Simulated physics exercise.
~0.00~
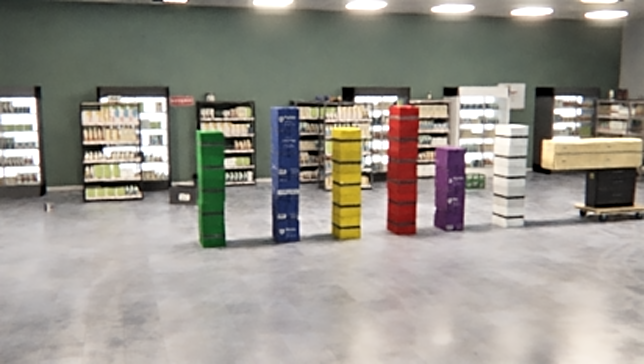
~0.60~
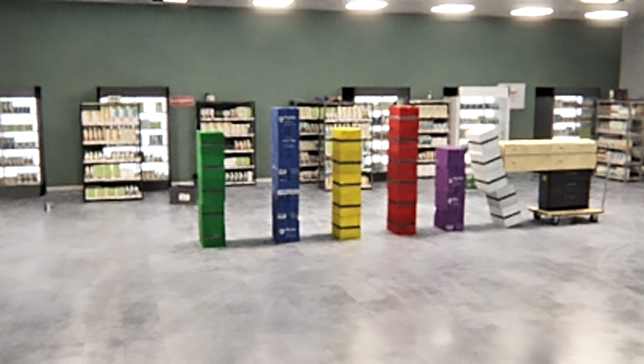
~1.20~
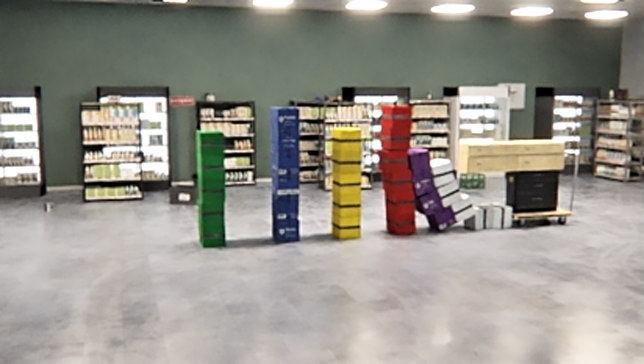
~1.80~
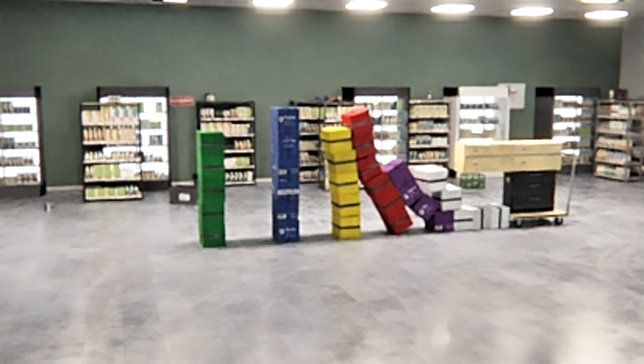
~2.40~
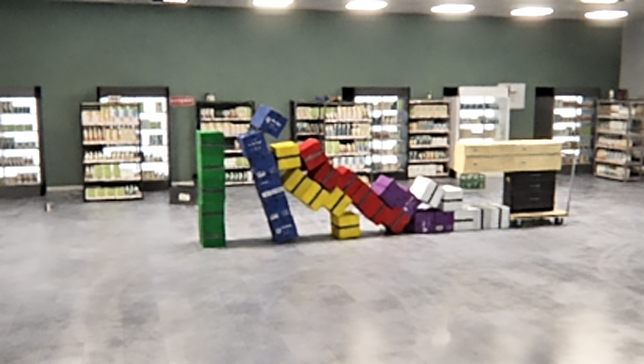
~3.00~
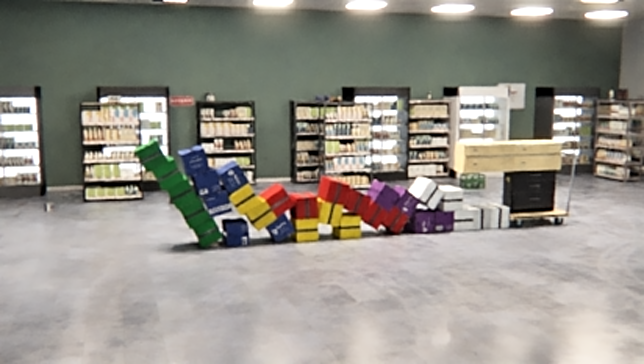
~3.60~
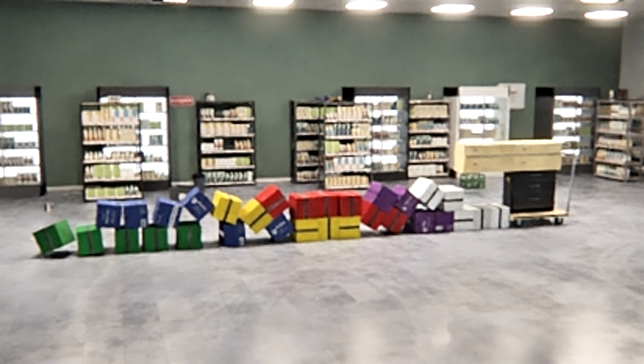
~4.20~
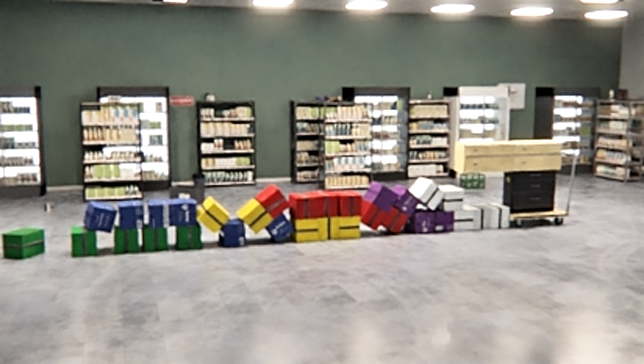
Six stacks of cartons, green, blue, yellow, red, purple and white from left to right, stand in a row on a grey shop floor, seen from a fixed view facing shelves along a dark green wall. From the right, a trolley carrying a dark cabinet and a long pale case rolls left, and the case pushes into the white stack. The white stack topples against the purple one, and the trolley stops. Purple, red, yellow and blue tip leftward in turn, then green falls. Finally the cartons lie in a long, jumbled line, with one green carton apart at the far left.
